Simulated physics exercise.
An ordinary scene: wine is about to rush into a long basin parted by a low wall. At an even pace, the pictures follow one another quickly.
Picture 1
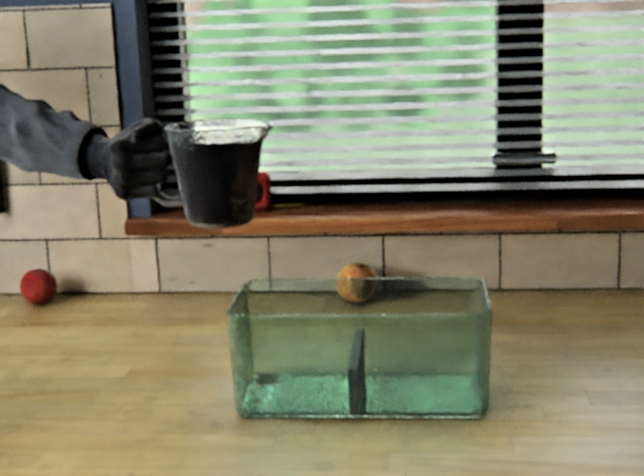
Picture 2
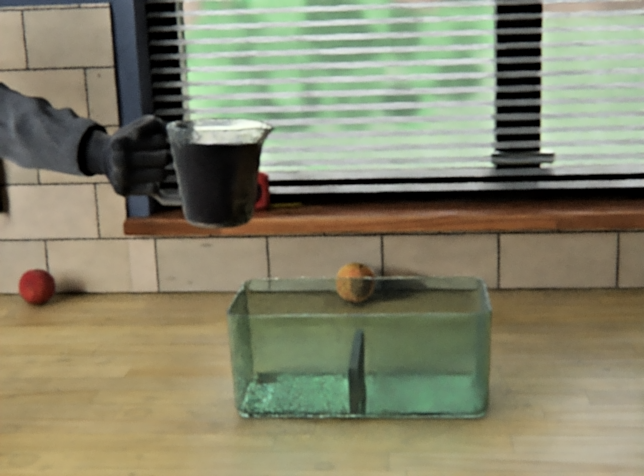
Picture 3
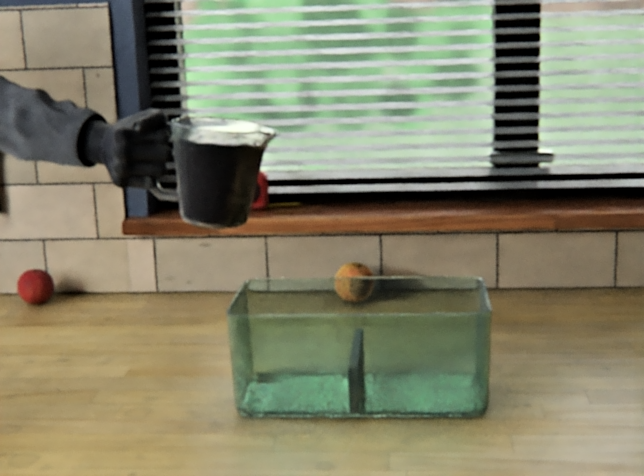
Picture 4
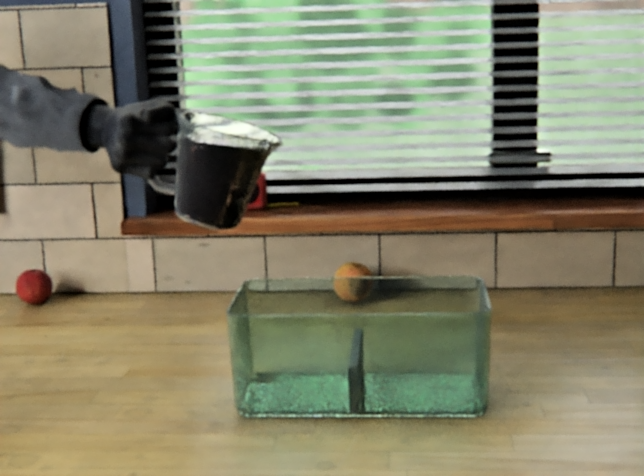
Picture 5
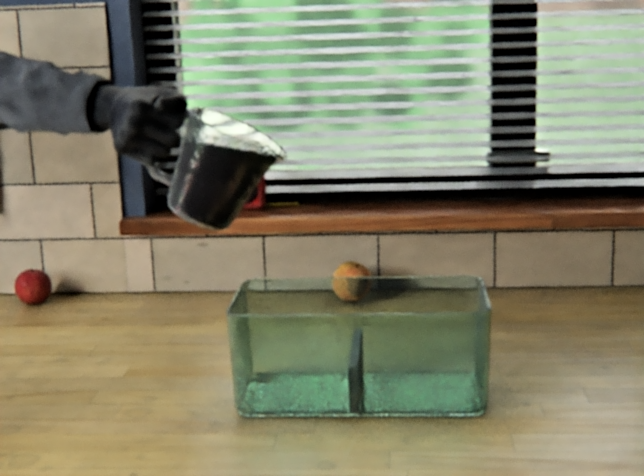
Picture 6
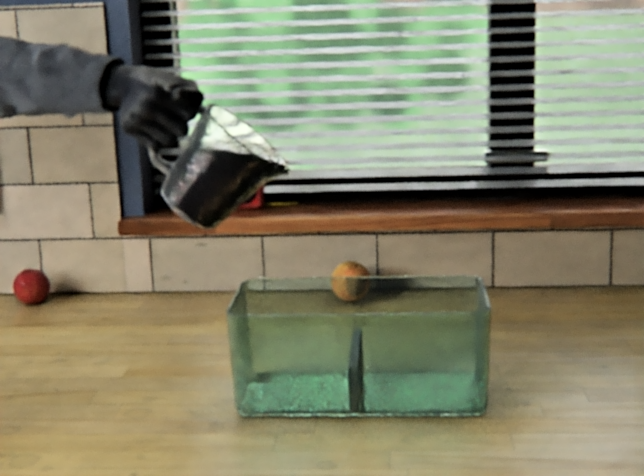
At the start, a dark-gloved hand at the left holds a nearly upright jug of dark liquid above and to the left of a glass basin with a low divider. The hand then tilts the jug rightward, slightly at first, then steeply, while the basin stays still.
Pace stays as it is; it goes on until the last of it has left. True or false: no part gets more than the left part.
True.
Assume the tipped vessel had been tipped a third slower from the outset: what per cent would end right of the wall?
Roughly 15 in a hundred.
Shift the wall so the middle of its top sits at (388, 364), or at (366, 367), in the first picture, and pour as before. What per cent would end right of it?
Note: Roughly 15 % in case one, 15 % in case two.
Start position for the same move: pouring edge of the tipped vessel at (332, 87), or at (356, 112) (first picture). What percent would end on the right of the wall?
In order, some 85 and 90 percent.
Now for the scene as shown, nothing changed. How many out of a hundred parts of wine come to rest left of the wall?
Share approx. 85 %.
A moment on, the tilt is 115° and 32 per cent is still to pour, 32 is left of the wall and 4 right of it.
Next, the tilt is 119° and 2 per cent is still to pour, 83 is left of the wall and 6 right of it.
Then the tilt is 119° and 0 per cent is still to pour, 86 is left of the wall and 10 right of it.
Later the tilt is 119° and 0 per cent is still to pour, 86 is left of the wall and 11 right of it.
In the end 86 per cent lies left of the wall, 11 right of it and 4 outside.
